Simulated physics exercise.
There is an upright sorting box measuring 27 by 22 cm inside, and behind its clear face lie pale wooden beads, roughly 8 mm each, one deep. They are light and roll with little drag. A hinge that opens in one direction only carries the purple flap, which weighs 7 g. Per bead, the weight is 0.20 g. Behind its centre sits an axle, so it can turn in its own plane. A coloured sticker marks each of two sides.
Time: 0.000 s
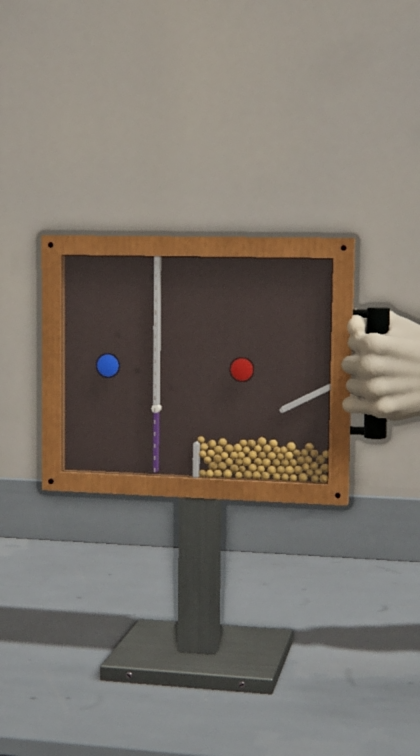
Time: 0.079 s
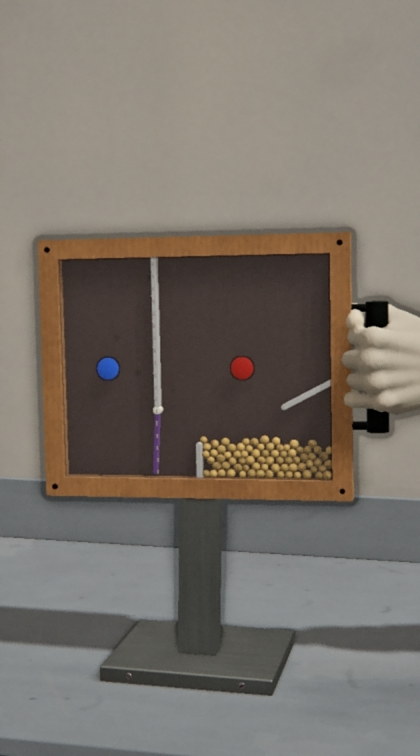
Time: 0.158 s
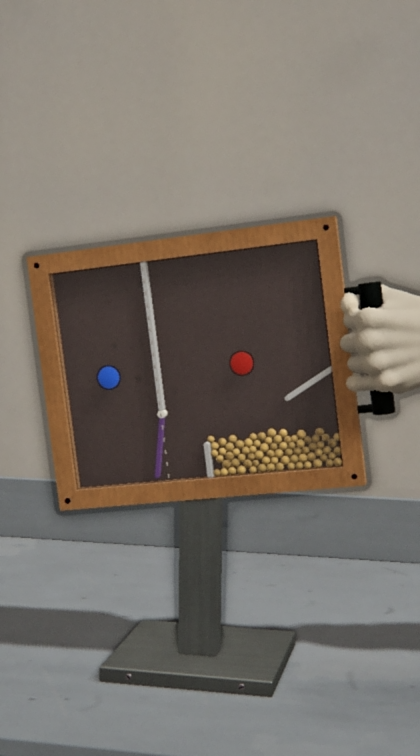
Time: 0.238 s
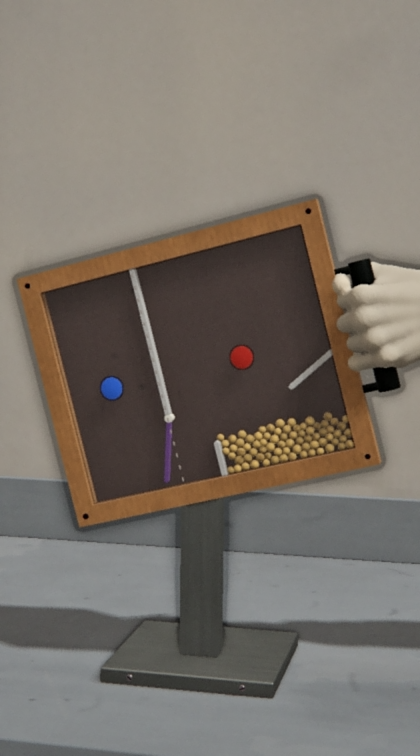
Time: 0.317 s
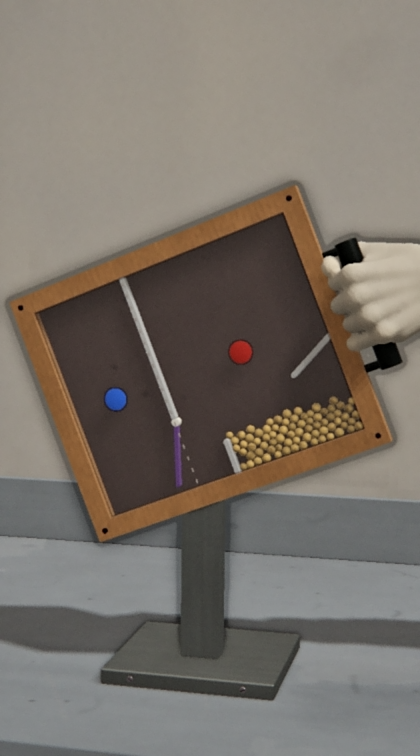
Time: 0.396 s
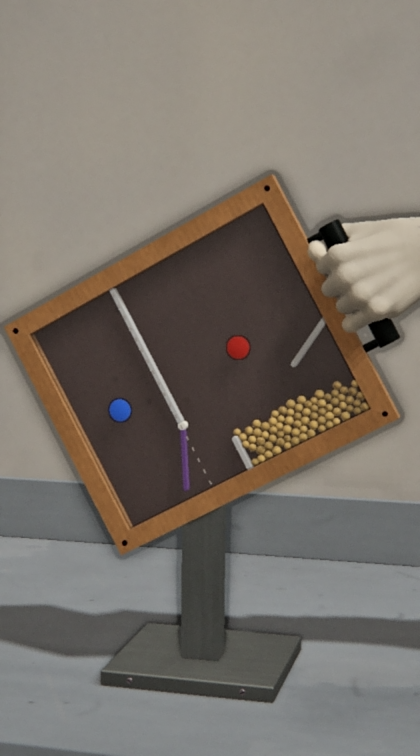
A pale hand gripping the black handle turned the wooden-framed box steadily anticlockwise, its right side rising, while the pale beads stayed heaped behind a short wall and the purple flap swung away from its dashed line.
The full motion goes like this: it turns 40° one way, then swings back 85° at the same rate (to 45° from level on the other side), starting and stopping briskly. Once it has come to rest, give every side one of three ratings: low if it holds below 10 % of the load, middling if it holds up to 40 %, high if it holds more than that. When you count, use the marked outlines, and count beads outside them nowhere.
Red side: High; blue side: Low.
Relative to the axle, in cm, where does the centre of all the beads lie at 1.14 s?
The middle sits around 6 cm right and 9 cm below.
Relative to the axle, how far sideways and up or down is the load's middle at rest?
Left: About 1 cm; below: About 12 cm.
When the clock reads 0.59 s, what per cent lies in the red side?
I'd guess near 100 in a hundred.
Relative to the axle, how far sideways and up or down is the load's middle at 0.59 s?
Roughly 11 centimetres to the right and 3 centimetres below.
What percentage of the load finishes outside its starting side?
Roughly 0 per cent.
After 0.59 s, it stands 40° anticlockwise; the beads' middle is 11 cm right of and 3 cm below the centre; red 100 %; purple flap open 37°.
After 1.14 s, it stands 3° clockwise; the beads' middle is 6 cm right of and 9 cm below the centre; red 100 %; purple flap shut.
After 1.69 s, it stands 45° clockwise; the beads' middle is 1 cm left of and 12 cm below the centre; red 100 %; purple flap shut.
Settled by 2.3 s, it stands 45° clockwise; red 100 %, blue 0 %; purple flap shut.
